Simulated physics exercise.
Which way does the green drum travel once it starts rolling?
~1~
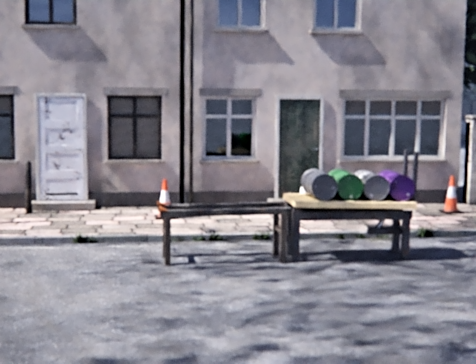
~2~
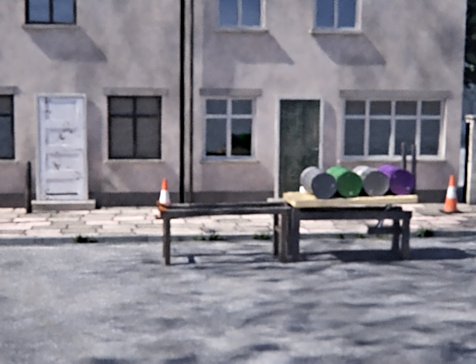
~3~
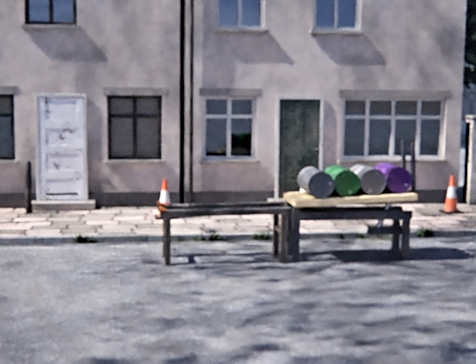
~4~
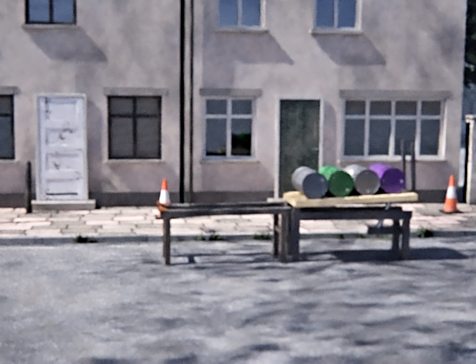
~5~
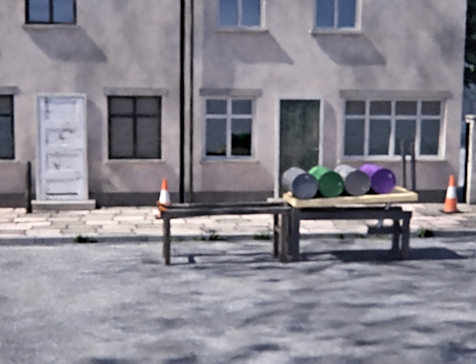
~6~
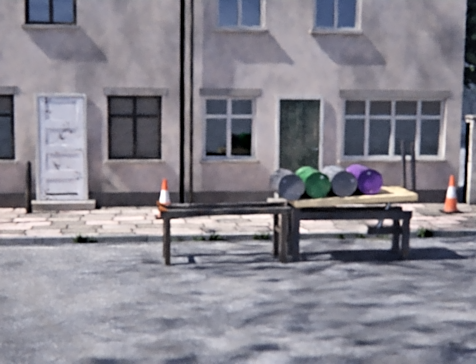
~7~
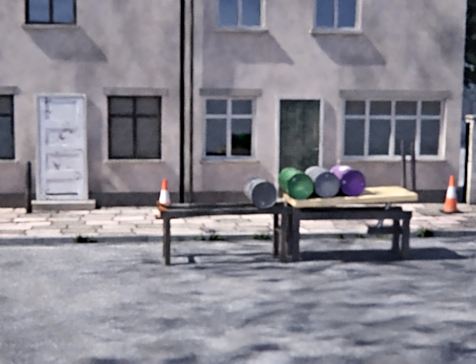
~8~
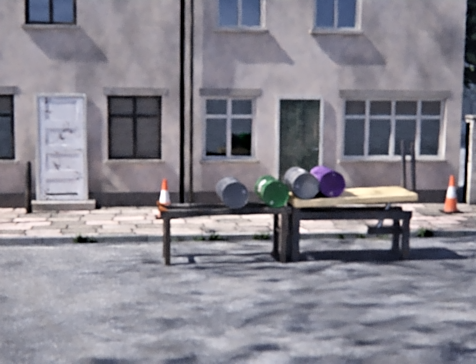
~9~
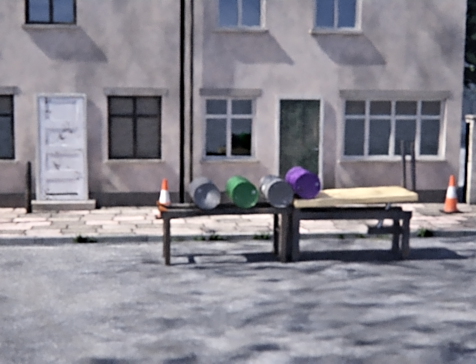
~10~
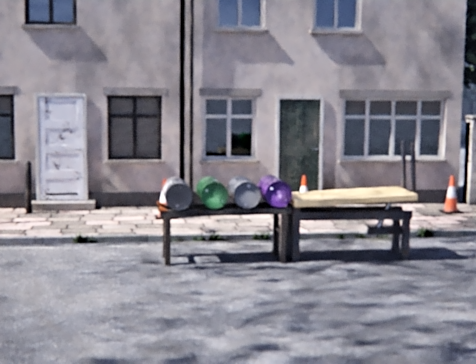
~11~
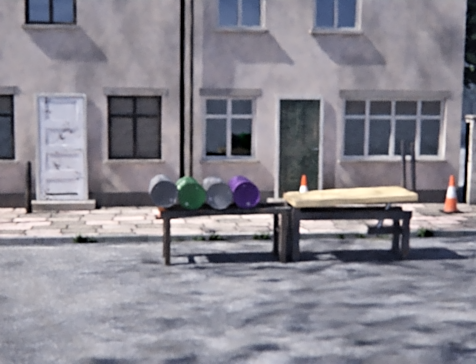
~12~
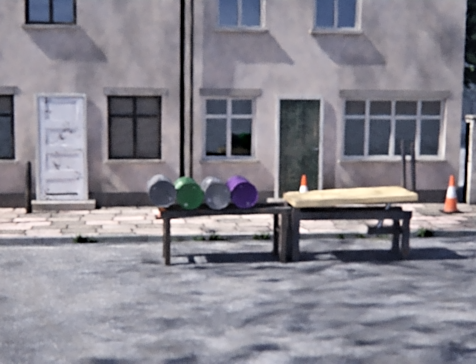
The green drum rolls to the left, going from the pale deck onto the dark rack.
